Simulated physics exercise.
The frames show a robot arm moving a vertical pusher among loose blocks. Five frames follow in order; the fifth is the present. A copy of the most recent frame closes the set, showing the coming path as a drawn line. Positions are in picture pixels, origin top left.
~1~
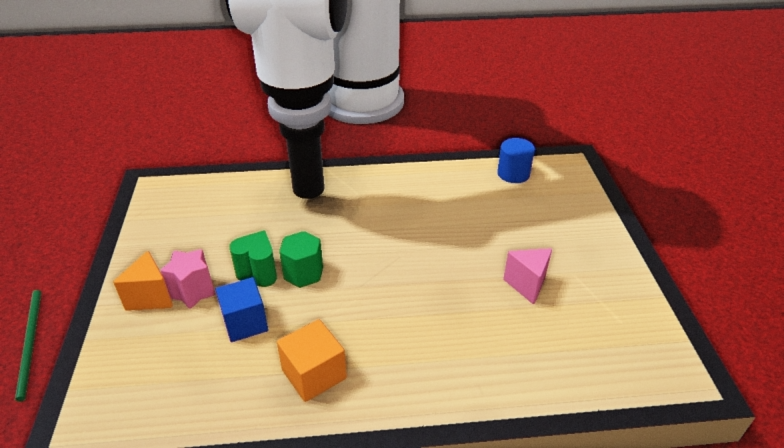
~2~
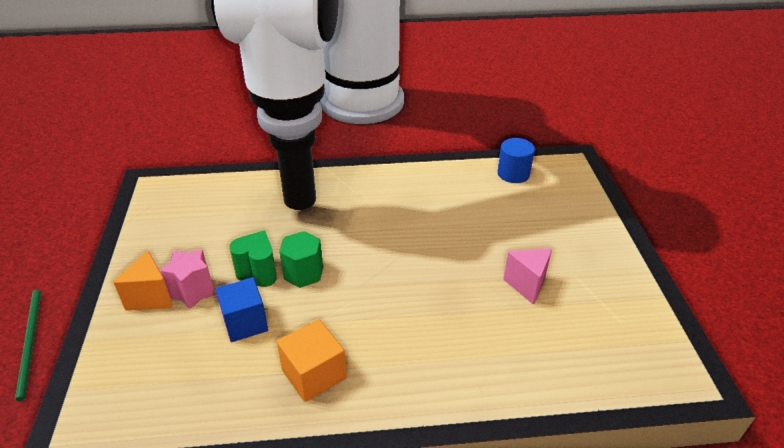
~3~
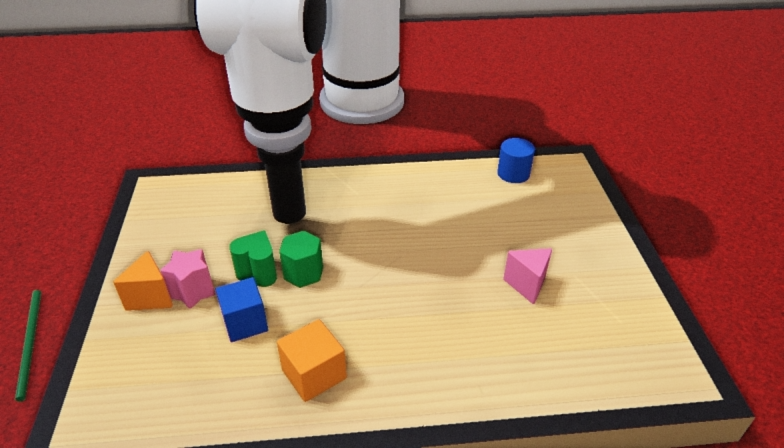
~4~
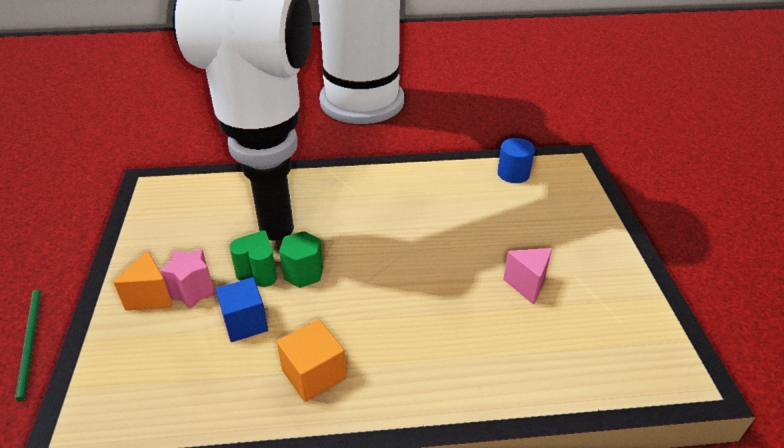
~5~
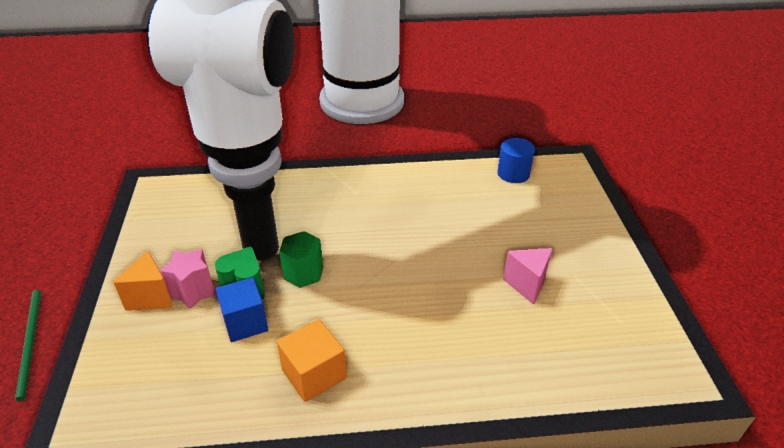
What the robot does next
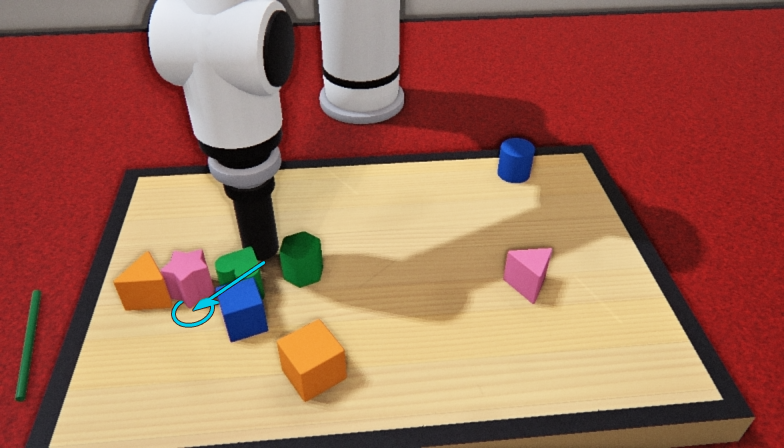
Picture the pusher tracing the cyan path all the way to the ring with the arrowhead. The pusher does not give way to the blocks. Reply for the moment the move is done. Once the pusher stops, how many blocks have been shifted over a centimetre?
Three or more blocks.
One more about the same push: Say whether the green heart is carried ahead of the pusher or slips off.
Most likely the green heart slides off.
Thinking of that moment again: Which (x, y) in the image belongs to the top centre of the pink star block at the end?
I think it will end close to (152, 273).
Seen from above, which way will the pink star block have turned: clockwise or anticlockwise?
Spins clockwise.
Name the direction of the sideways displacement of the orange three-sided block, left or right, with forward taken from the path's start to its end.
Out to the right.
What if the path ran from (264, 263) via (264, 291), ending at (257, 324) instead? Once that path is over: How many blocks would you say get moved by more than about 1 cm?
I count two.
The drawn path runs from (264, 263) directly to (193, 310).
The first path, step by step. Halfway along, pusher at (225, 273); blue square at (240, 310); green heart at (221, 288), turned 50° anticlockwise.
At the end, pusher at (189, 297); orange three-sided block at (114, 271); pink star block at (152, 273), turned 40° clockwise; blue square at (240, 316), turned 30° anticlockwise; green heart at (200, 305), turned 100° anticlockwise.
